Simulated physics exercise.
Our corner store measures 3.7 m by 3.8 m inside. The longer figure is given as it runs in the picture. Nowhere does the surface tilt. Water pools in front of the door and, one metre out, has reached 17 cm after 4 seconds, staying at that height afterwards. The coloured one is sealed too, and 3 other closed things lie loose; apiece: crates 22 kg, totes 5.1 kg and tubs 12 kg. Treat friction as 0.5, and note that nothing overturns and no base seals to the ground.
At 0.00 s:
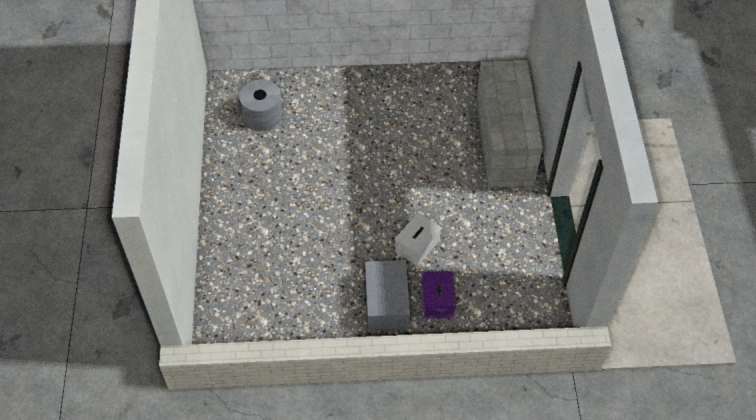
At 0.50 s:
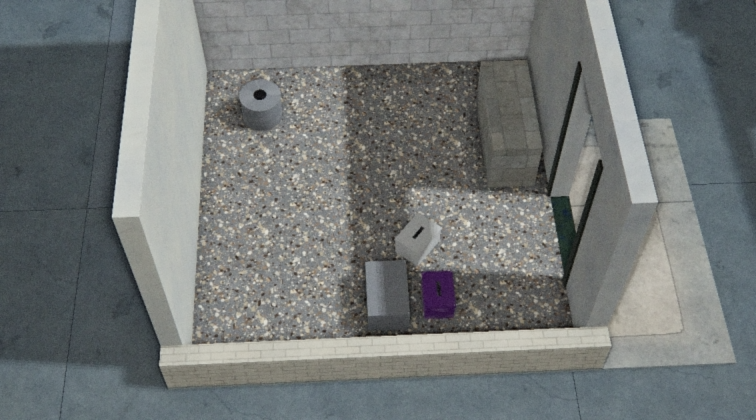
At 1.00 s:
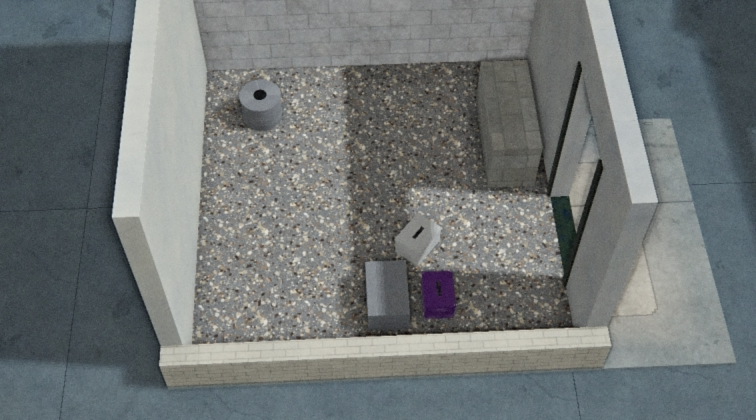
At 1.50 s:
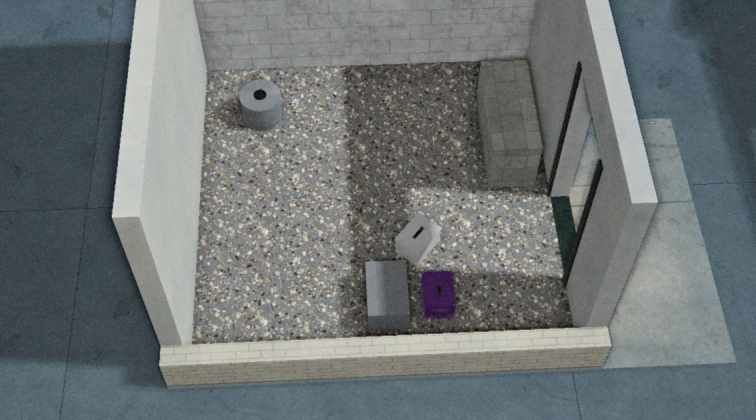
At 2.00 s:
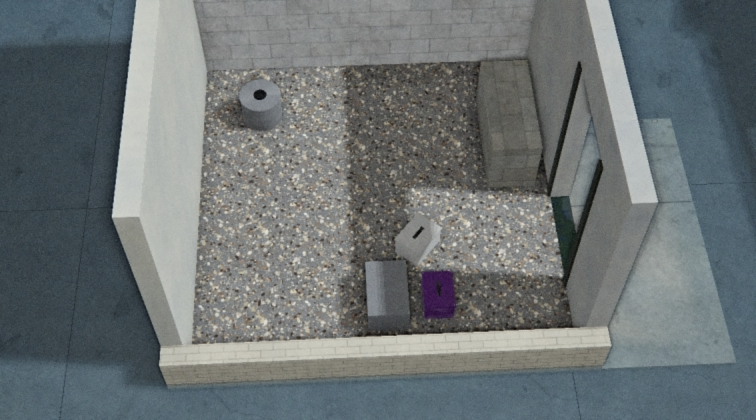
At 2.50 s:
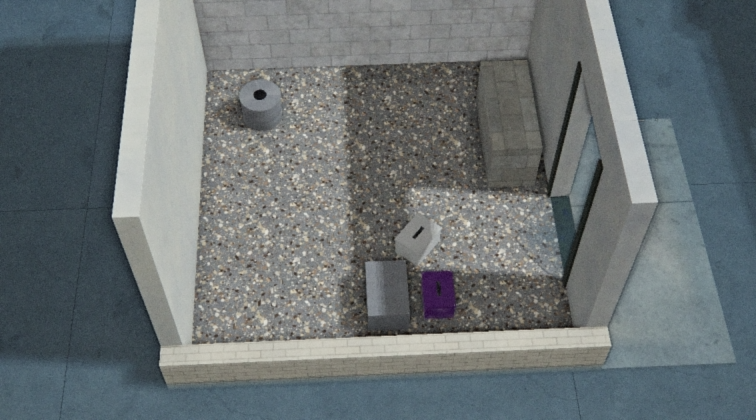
The footage shows a roofless room with a speckled floor, holding a purple tote and several grey and white objects, none of which move, as bluish water spreads around the outside and finally creeps in at the doorway on the right.
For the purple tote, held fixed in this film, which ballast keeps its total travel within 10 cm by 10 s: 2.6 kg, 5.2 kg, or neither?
Looks to me like neither option works.
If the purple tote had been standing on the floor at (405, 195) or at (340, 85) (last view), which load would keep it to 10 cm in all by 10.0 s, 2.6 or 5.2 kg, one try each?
First try none suffices, second try none suffices.
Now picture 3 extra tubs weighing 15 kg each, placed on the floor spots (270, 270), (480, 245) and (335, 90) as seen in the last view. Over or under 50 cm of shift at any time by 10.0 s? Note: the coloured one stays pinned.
In that order: Under, more, under.
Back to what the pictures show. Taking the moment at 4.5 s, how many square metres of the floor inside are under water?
I'd estimate close to 4.5 m2.
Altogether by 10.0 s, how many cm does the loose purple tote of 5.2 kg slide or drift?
About 40 cm.
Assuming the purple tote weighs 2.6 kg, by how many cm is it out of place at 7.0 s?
About 40 cm.
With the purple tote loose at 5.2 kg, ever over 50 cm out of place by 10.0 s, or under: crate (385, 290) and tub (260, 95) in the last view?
So that's not as far for the first and not as far for the second.
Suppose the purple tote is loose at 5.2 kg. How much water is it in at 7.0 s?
6 cm, roughly.
After 3.5 s the purple tote would be 0 cm from its start with 2.6 kg and 0 cm from its start with 5.2 kg; 0 cm of water round it then.
After 4.5 s the purple tote would be 27 cm from its start with 2.6 kg and 17 cm from its start with 5.2 kg; 5 cm of water round it then.
After 7.0 s the purple tote would be 42 cm from its start with 2.6 kg and 41 cm from its start with 5.2 kg; 6 cm of water round it then.
After 10.0 s the purple tote would be 42 cm from its start with 2.6 kg and 41 cm from its start with 5.2 kg; 6 cm of water round it then.
